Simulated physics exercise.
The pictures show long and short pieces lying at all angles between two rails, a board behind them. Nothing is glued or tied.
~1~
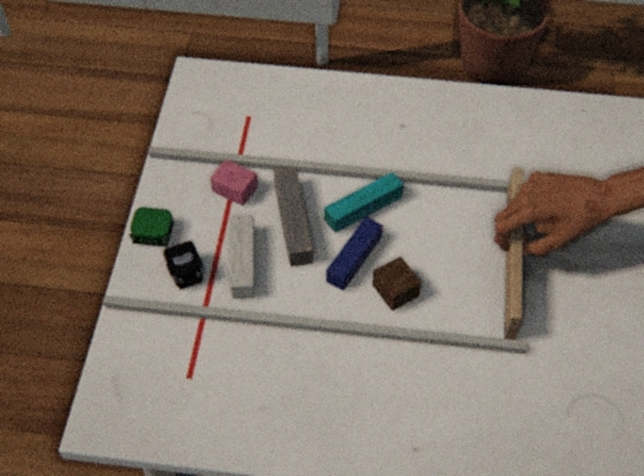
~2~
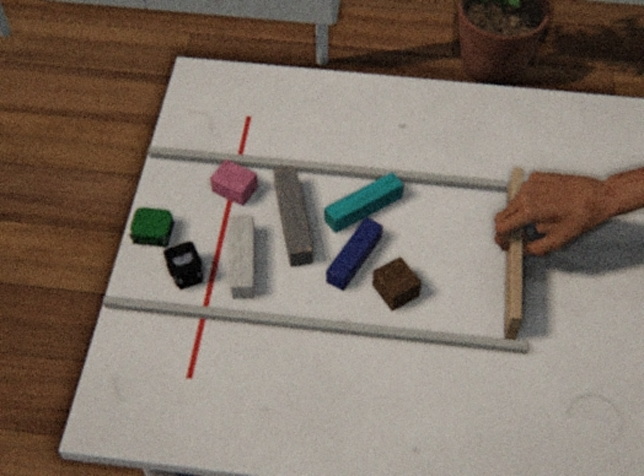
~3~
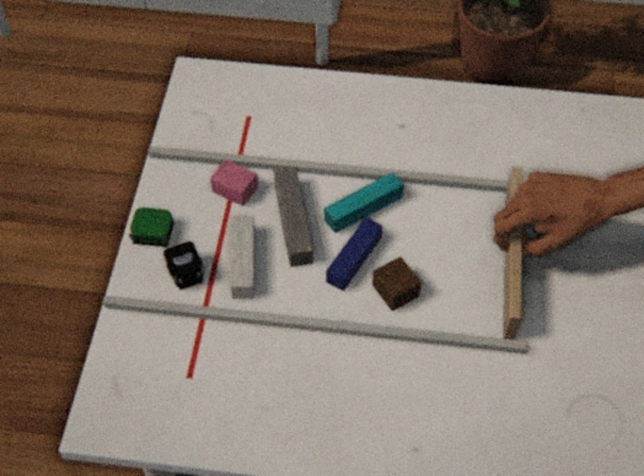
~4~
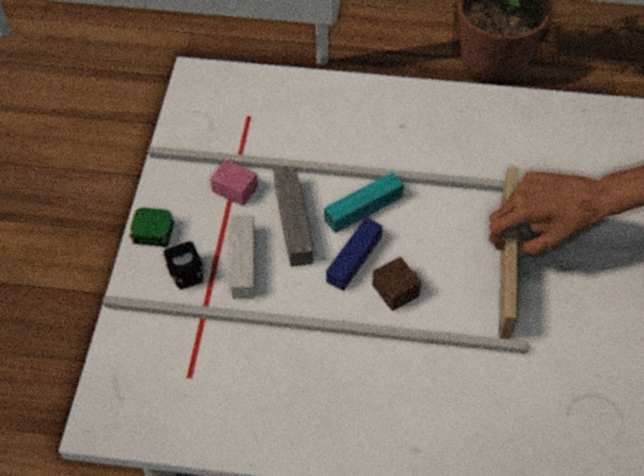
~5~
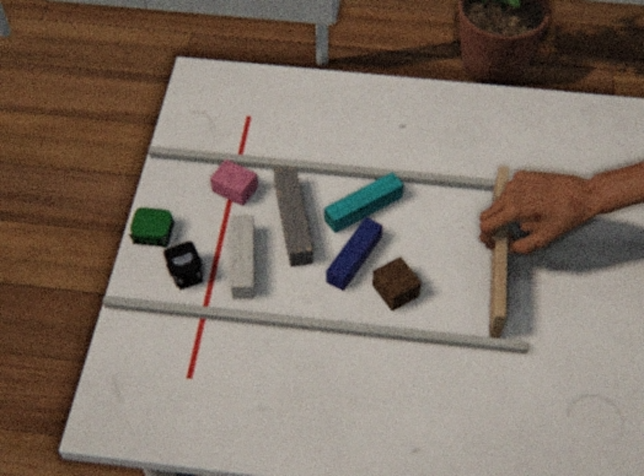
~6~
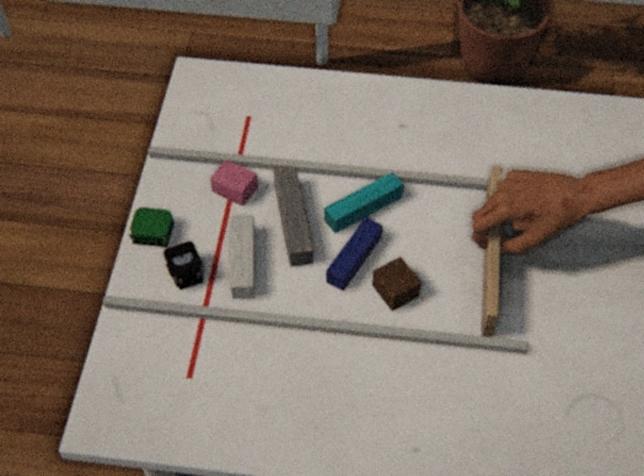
A wooden board, gripped by a hand at the right end of two pale rails, stays still at first, then slides a short way left. The coloured blocks and bars scattered between the rails, some around a red line, do not move, and a gap remains between them and the board.
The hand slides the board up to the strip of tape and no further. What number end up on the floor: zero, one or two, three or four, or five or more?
As it turns out, the number that fall off is one or two.
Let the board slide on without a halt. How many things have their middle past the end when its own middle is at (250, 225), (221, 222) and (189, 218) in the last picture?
In that order 0, 1 and 4.
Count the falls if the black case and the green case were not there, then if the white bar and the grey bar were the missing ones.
It would be 0 and 0.
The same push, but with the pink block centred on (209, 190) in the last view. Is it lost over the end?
Then it survives.
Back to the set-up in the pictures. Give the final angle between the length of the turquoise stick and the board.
About 20°.
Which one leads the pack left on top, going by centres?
The black case ends nearest.
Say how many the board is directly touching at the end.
In contact: 3.
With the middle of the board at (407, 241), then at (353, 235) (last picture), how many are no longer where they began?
By then 1, and 4.
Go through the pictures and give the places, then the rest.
Green case (152, 227); black case (184, 266); pink block (234, 182); board (514, 252); tape (222, 235), in the first frame.
Black case (184, 266); board (514, 252), in the second frame.
Pink block (234, 183); grey bar (293, 216), in the third frame.
Green case (152, 228); brown block (396, 284), in the fourth frame.
Black case (184, 266); blue bar (355, 253), in the fifth frame.
Green case (152, 228); black case (184, 266); pink block (234, 183); board (492, 249); tape (222, 235), in the sixth frame.
A little later, none off yet; green case at rest near (152, 228); black case at rest near (184, 266); pink block at rest near (234, 183).
When it is over, the number that fall off is one or two; down, green case.
